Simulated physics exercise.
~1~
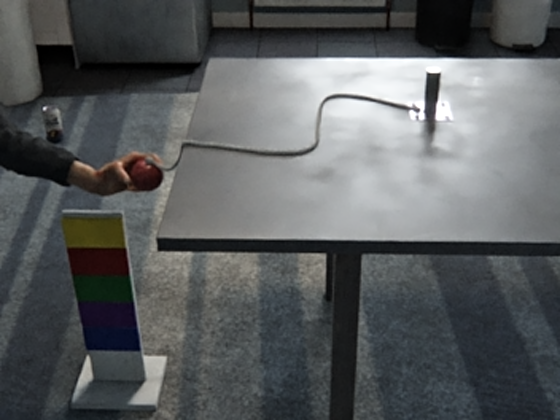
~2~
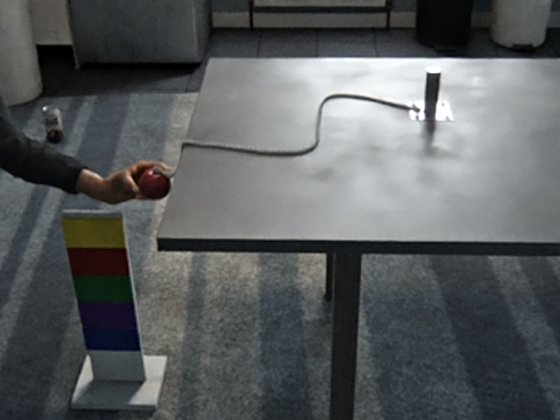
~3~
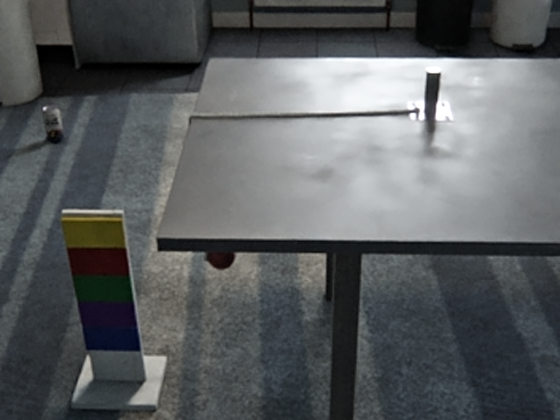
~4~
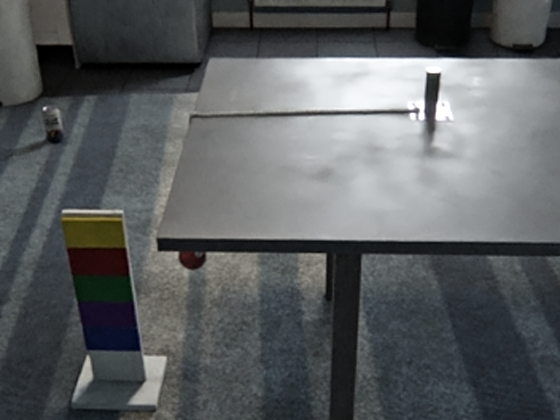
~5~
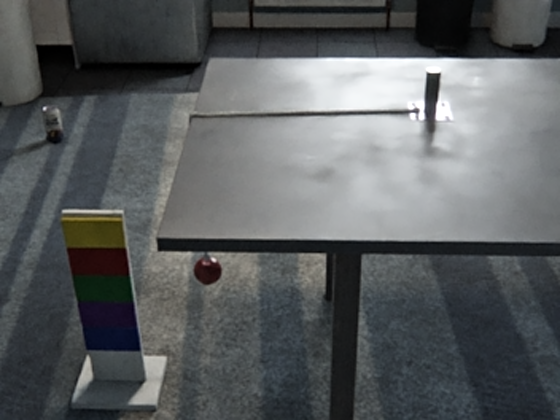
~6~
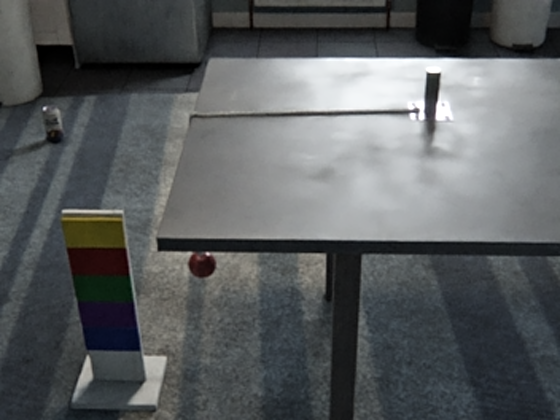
A hand releasing a red apple tied to a post by a cord, the apple dropping and swaying below the table edge.
